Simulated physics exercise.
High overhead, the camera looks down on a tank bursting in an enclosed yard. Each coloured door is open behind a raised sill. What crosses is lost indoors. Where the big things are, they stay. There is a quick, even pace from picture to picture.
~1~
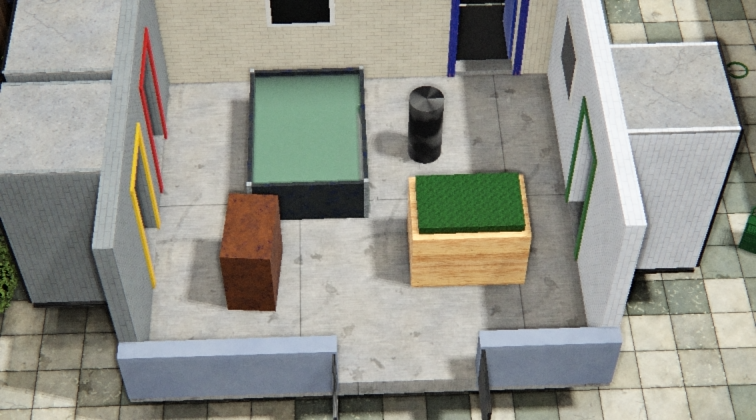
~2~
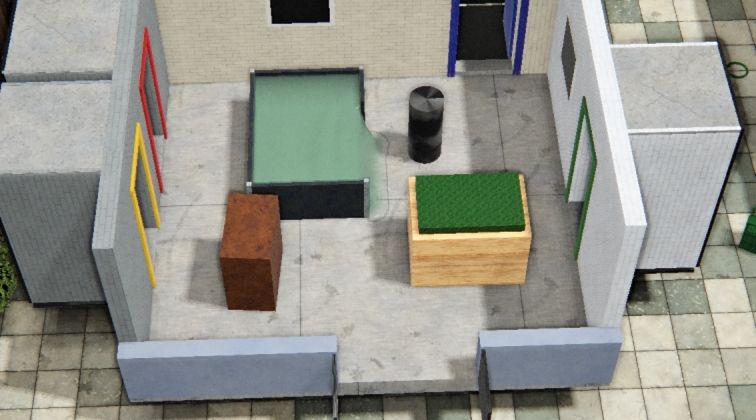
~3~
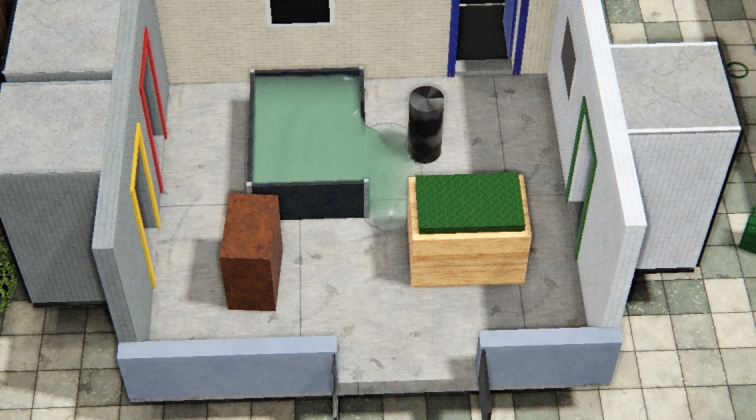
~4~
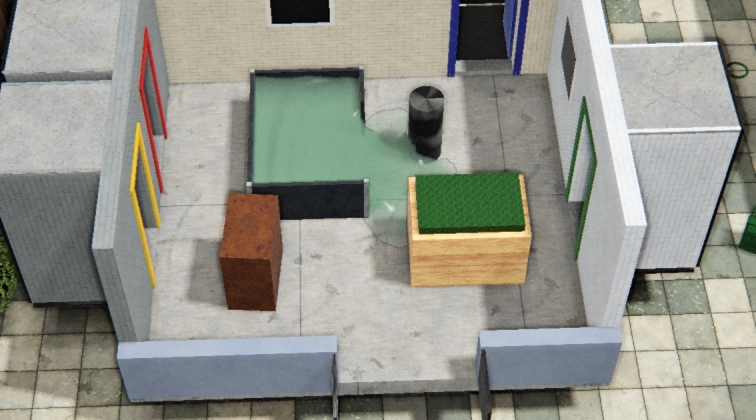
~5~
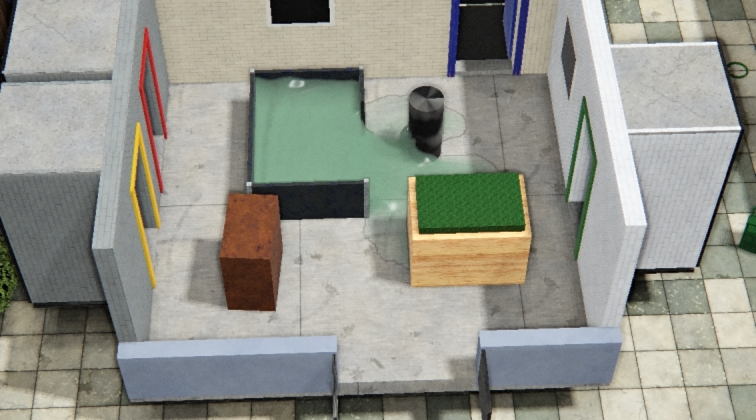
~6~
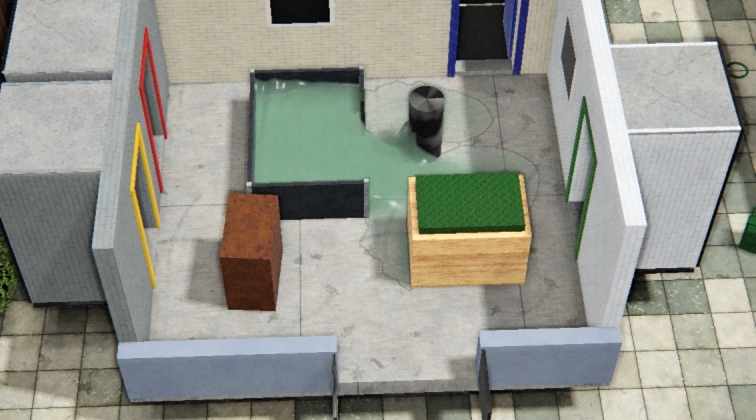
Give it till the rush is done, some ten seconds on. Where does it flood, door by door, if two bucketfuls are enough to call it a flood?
At the yellow door it does not flood; at the green door it floods; at the red door it does not flood; at the blue door it floods.
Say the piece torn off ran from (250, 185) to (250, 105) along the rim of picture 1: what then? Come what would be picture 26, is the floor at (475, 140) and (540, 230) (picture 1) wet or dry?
Order as given: Unwetted, then unwetted.
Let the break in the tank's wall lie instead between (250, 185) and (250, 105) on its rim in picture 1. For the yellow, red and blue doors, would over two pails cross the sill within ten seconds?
Yellow door exceeds the limit, red door exceeds the limit, blue door stays within the limit.
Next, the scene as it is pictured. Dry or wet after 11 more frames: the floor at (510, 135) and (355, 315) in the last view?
The first is inundated, the second inundated.
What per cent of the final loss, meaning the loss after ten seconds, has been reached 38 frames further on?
Close to 75 per cent, I'd say.
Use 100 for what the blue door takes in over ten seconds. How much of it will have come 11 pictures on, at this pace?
My figure is 5 in a hundred.
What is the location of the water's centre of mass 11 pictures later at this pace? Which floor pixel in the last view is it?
It is near (397, 166).
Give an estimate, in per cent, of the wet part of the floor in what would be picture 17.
Near 40 in a hundred.
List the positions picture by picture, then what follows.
The first frame shows still water in the water tank at (308, 129).
In the second frame, water pours out at (363, 162) and has run to (379, 215).
In the third frame, the front is at (393, 225), out from the gap at (363, 165).
In the fourth frame, the front is at a hidden place, out from the gap at (363, 166).
In the fifth frame, water pours out at (363, 166) and has run to a hidden place.
In the sixth frame, water pours out at (363, 166) and has run to (531, 188).
A moment on, water covers 35 % of the floor; the yellow door not reached, the green door over two buckets in, the red door not reached, the blue door wet at the sill, nothing in.
Next, water covers 40 % of the floor; the yellow door not reached, the green door far over two buckets in, the red door not reached, the blue door under two buckets in.
Then, water covers 55 % of the floor; the yellow door not reached, the green door far over two buckets in, the red door not reached, the blue door over two buckets in.
Later, water covers 70 % of the floor; the yellow door not reached, the green door far over two buckets in, the red door wet at the sill, nothing in, the blue door far over two buckets in.
In the end, water covers 95 % of the floor; the yellow door wet at the sill, nothing in, the green door far over two buckets in, the red door wet at the sill, nothing in, the blue door far over two buckets in.
